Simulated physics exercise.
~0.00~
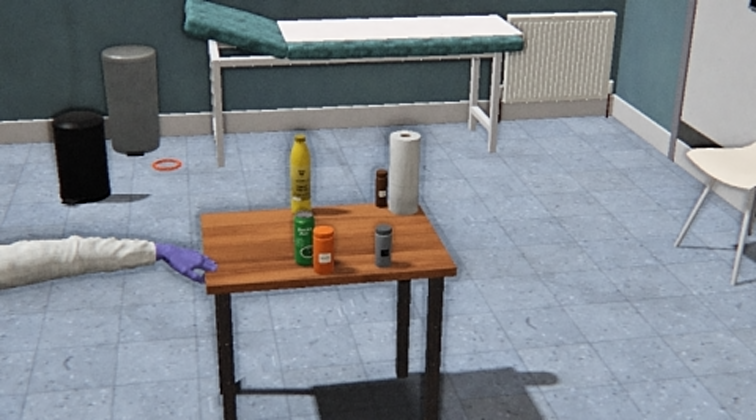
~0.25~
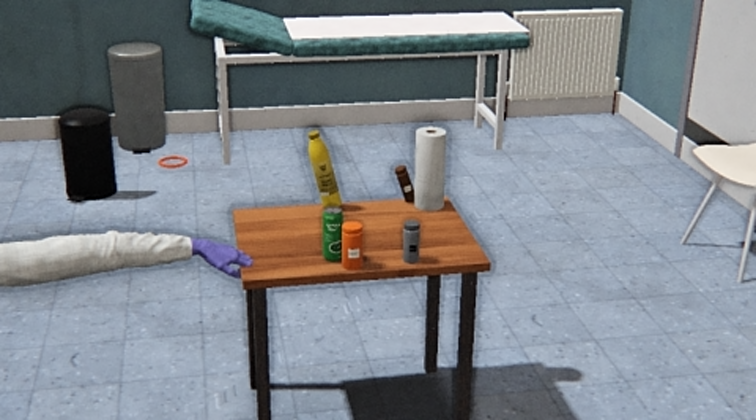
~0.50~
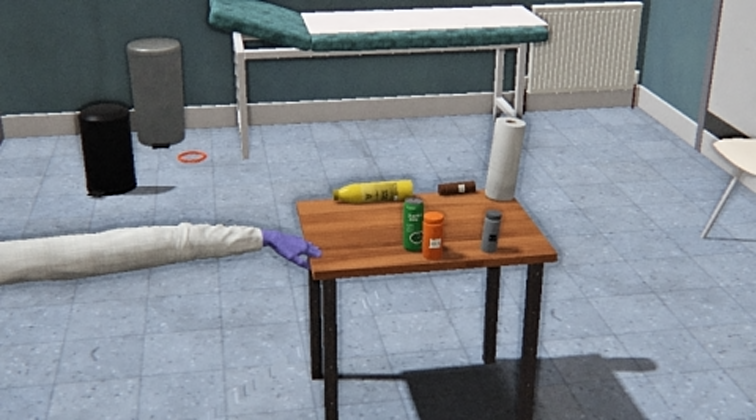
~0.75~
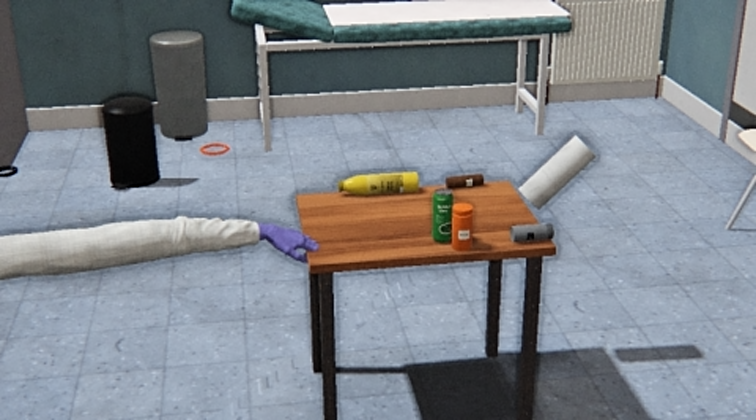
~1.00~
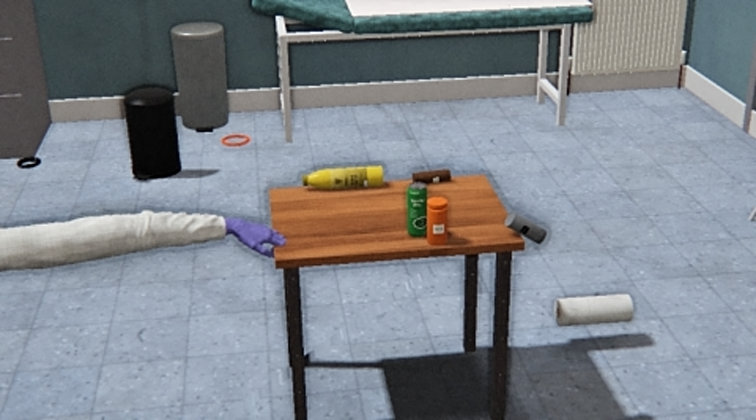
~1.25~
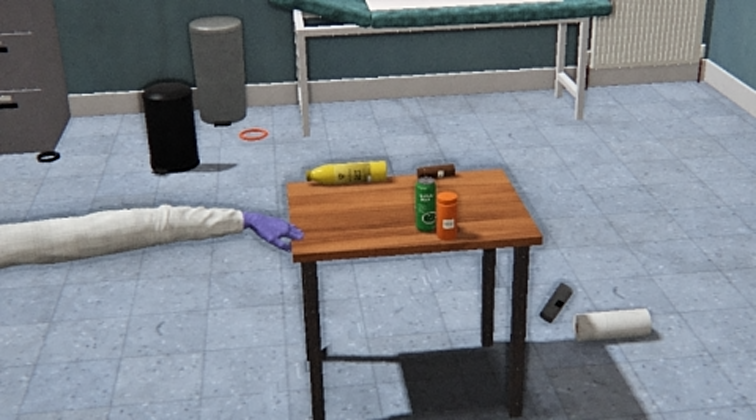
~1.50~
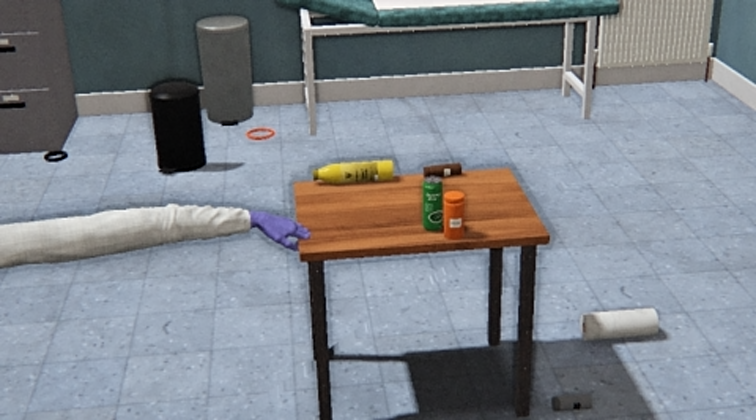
In this clip, a gloved hand rests at the left edge of a wooden side table as it shifts right, then back; the yellow bottle and brown shaker topple on top, the white roll and grey shaker fall to the floor, and the green can and orange jar stay upright.
